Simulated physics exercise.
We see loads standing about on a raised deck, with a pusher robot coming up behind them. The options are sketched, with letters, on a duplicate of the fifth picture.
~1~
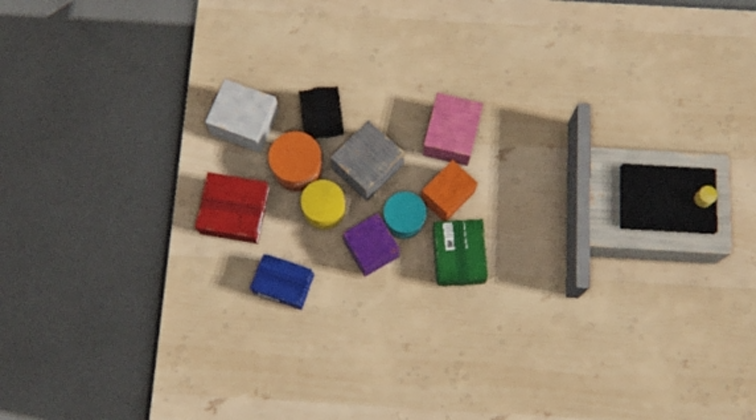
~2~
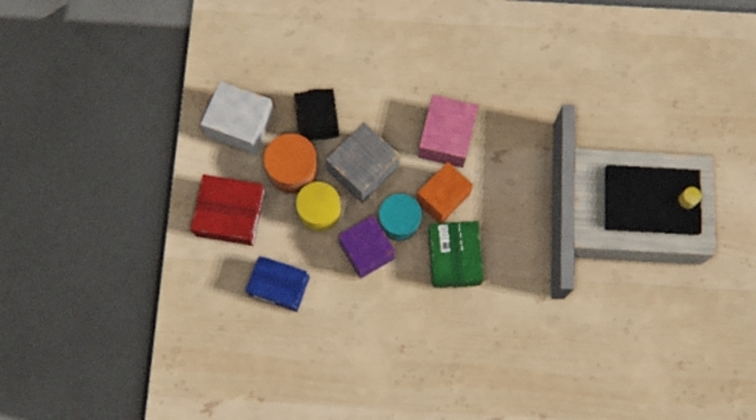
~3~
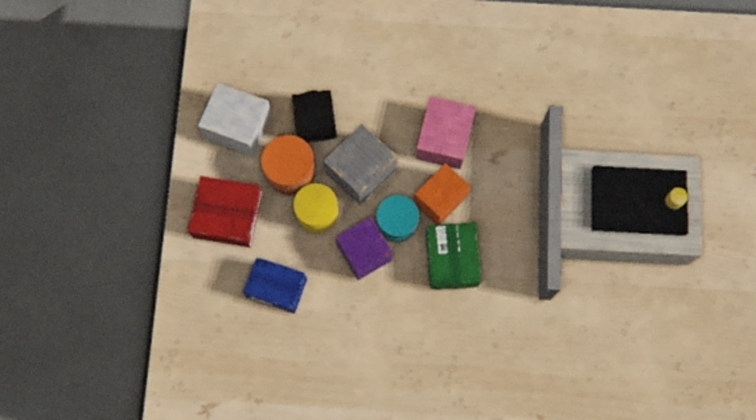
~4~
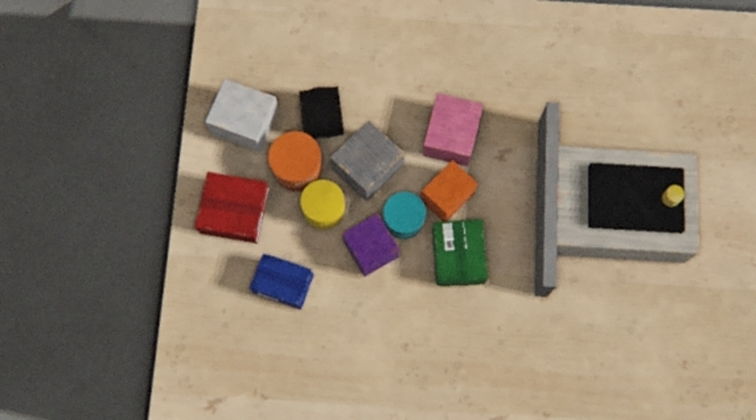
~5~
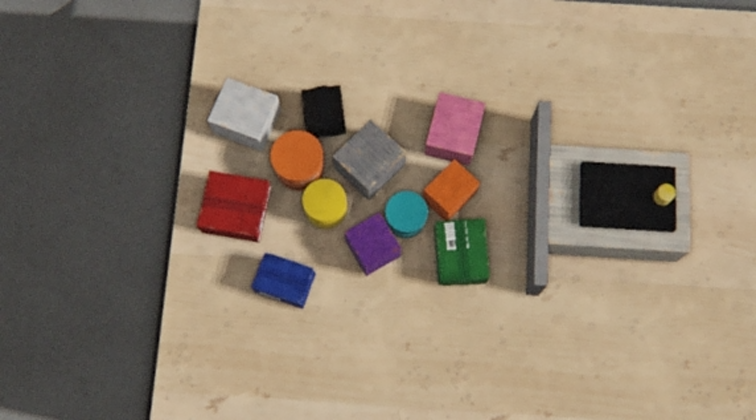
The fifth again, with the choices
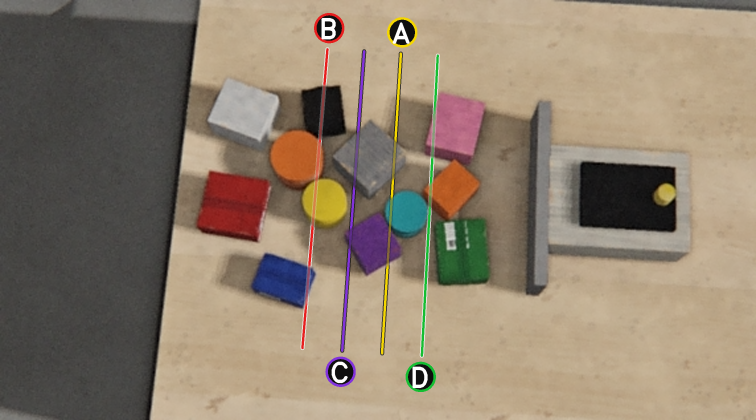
A grey pusher robot with a wide upright plate, a black top and a small yellow knob sits at the right of a pale wooden deck, seen from above. Left of it are crates, parcels and round containers, white, black and pink above, red, orange, yellow, grey, purple and turquoise between, blue and green below. The robot creeps left towards the motionless loads while the view shifts slightly right, then back.
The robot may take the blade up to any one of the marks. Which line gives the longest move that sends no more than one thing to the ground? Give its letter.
It should halt at B.
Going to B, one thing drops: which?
The red parcel.
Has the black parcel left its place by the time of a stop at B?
By then, yes.
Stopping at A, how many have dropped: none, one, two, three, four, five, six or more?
In all, none.
On the marked copy, A at (392, 197); B at (315, 193); C at (354, 195); D at (430, 200).
Taking B. A third of the way, robot (537, 191); pink crate (430, 128); purple crate (367, 248).
Two thirds of the way, robot (455, 186); red parcel (209, 213); white crate (235, 113).
When it is over, robot (395, 182); red parcel over the edge; orange pail (192, 164); one fallen.
As for the rest, A is within the limit but short; C is within the limit but short; D is within the limit but short.
